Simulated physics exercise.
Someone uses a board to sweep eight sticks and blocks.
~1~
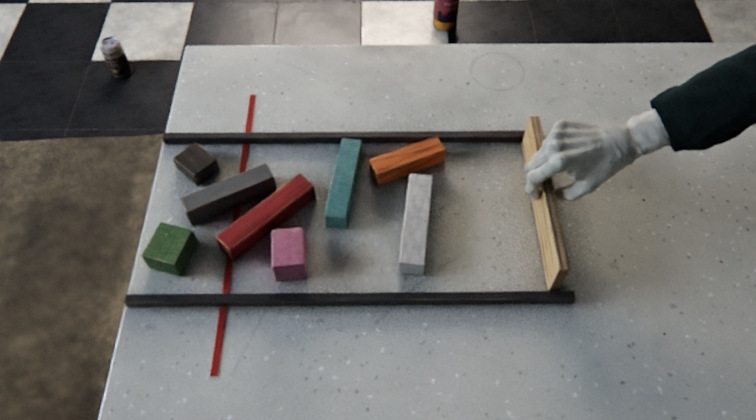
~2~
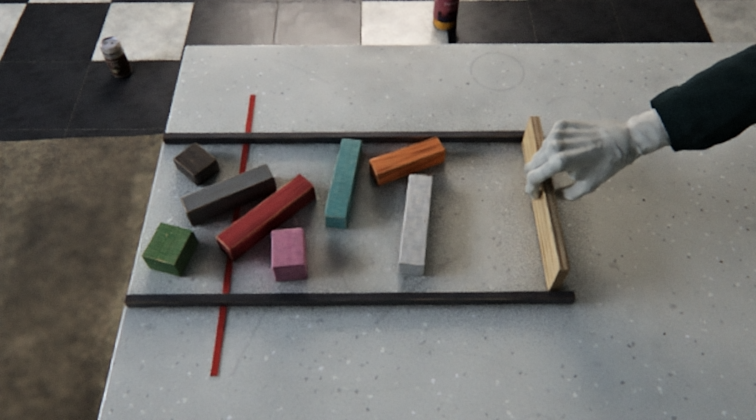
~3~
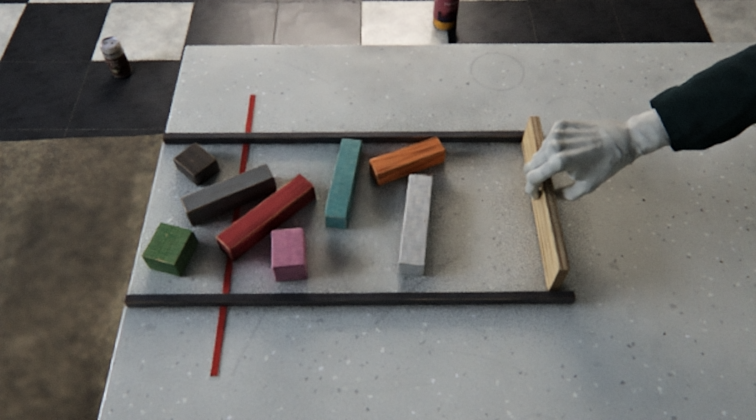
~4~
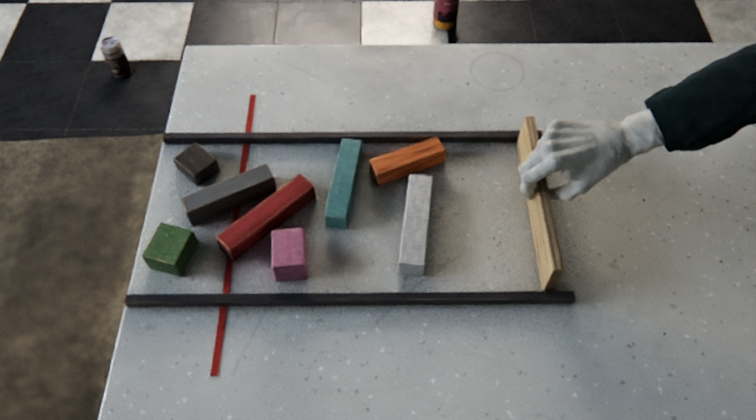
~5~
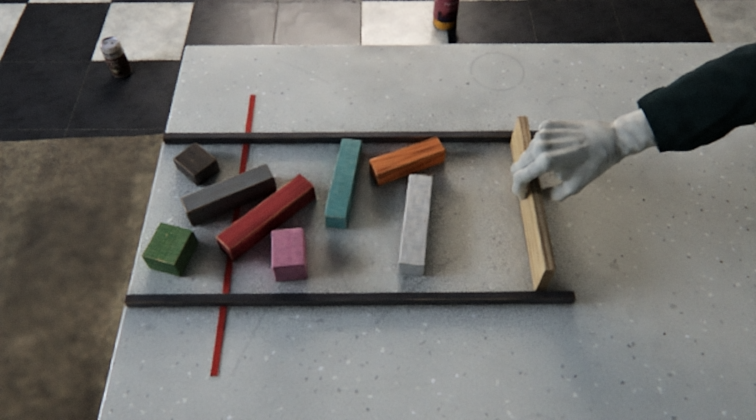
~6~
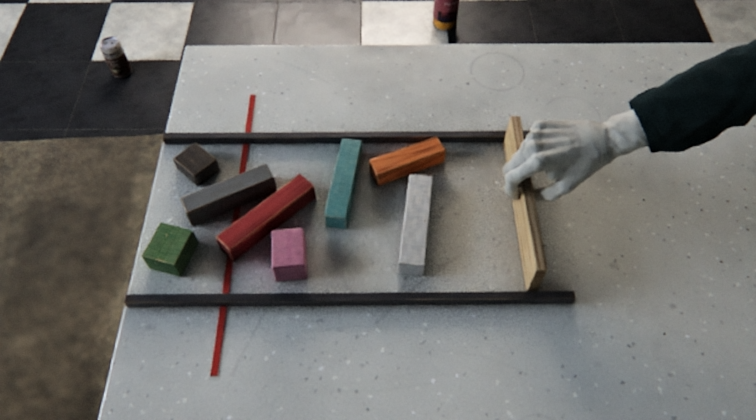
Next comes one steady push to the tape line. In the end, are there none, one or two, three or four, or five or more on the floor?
Watch it: A handful - three or four - go plunging down.
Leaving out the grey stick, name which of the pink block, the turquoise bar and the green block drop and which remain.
The pink block stays put; the turquoise bar stays put; the green block comes off.
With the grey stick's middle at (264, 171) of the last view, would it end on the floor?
I reckon from there it drops down.
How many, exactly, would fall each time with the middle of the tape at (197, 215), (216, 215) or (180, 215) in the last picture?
In order: 5, 4 and 6.
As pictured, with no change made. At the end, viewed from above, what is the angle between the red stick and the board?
About 20° out of line.
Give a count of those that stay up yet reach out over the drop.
The count is 2.
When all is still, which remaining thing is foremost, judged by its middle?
Going by centres, it is the red stick.
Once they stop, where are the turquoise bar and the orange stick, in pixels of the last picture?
Final positions: Near (170, 196); near (208, 165).
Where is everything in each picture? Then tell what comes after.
In the first frame, green block (171, 249); black block (197, 164); grey stick (229, 194); board (543, 199); tape (236, 215).
In the second frame, black block (197, 164); turquoise bar (344, 182).
In the third frame, grey stick (229, 195); board (543, 199).
In the fourth frame, green block (171, 249); orange stick (407, 161).
In the fifth frame, black block (197, 164); white bar (416, 223).
In the sixth frame, green block (171, 249); black block (197, 164); grey stick (229, 195); board (523, 200); tape (236, 215).
A little later, none off yet; green block at rest near (171, 249); black block at rest near (197, 164); grey stick at rest near (229, 195).
When it is over, the number that fall off is three or four; down, grey stick, black block and green block.
